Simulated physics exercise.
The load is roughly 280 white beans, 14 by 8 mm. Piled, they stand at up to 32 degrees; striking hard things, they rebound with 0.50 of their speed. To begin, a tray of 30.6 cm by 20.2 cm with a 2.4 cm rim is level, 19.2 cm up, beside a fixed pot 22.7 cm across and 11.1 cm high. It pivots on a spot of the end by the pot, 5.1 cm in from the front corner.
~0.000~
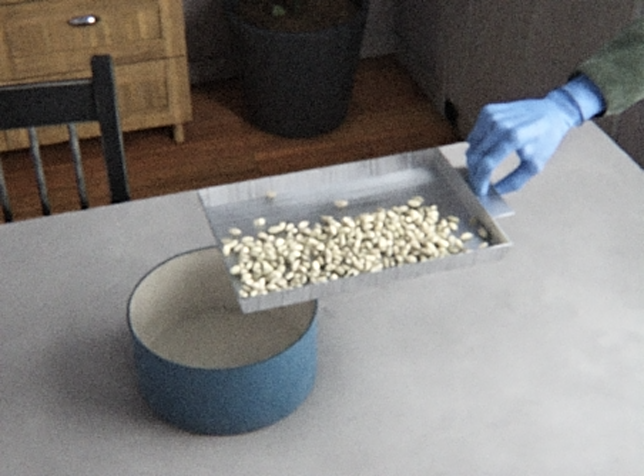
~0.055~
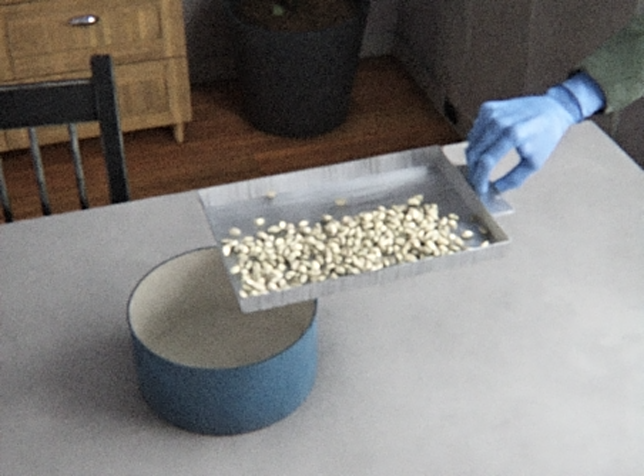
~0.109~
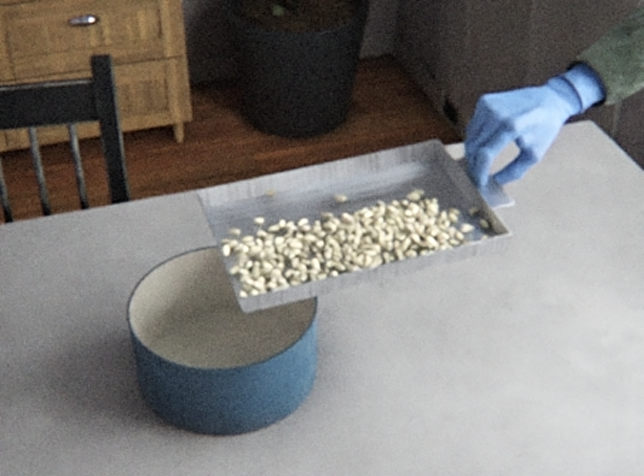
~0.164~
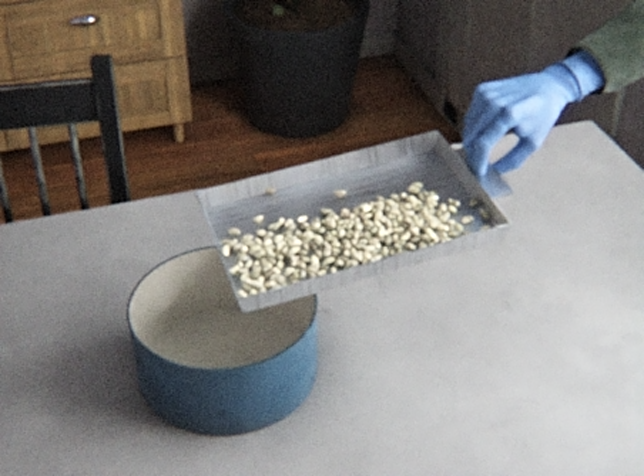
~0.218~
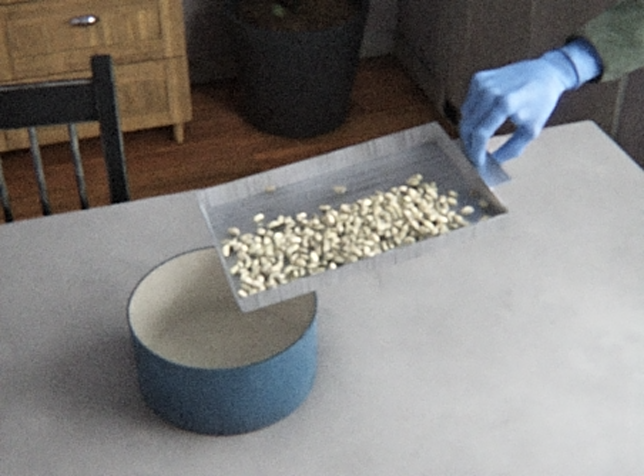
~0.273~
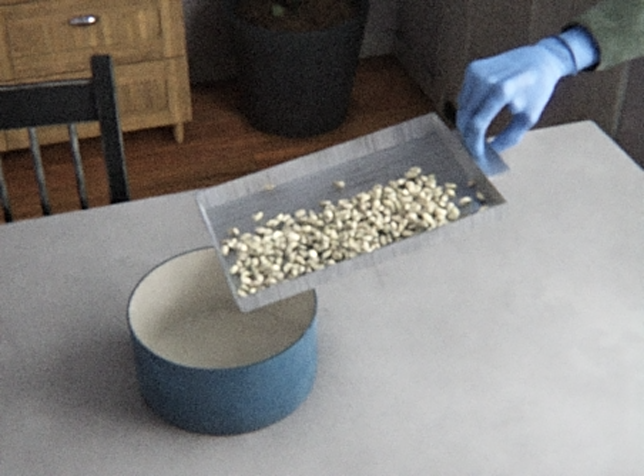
A blue-gloved hand held the right end of a gray tray of white beans and slowly raised it, tilting the tray slightly toward a blue pot on the table while the beans barely shifted.
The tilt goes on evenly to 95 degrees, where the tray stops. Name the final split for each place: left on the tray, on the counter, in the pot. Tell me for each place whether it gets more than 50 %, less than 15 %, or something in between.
Tray: Looks like a minor amount. Counter: Looks like a minor amount. Pot: Looks like over half the load.
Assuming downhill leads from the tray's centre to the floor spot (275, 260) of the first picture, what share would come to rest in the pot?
That would be close to 60 per cent.
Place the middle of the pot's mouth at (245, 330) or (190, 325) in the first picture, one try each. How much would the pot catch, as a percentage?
Close to 70 in a hundred, then close to 90 in a hundred.
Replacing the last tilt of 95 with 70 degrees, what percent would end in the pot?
Around 35 per cent, then.
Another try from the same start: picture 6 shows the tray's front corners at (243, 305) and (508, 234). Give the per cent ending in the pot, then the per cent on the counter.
You'd end with pot at 10 and counter at 90.
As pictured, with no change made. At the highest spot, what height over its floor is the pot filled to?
2.5 cm.
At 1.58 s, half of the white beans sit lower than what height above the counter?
Roughly 20 cm above the counter.
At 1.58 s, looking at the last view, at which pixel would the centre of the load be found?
Look near (220, 242) in the last picture.
After 1.05 s, tilt 50 degrees; the tray holds 100 %, the pot 0 %.
After 1.58 s, tilt 76 degrees; the tray holds 85 %, the pot 10 %.
After 2.16 s, tilt 95 degrees; the tray holds 5 %, the pot 85 %.
At rest (2.9 s), tray 0 %, counter 0 %, pot 100 %.
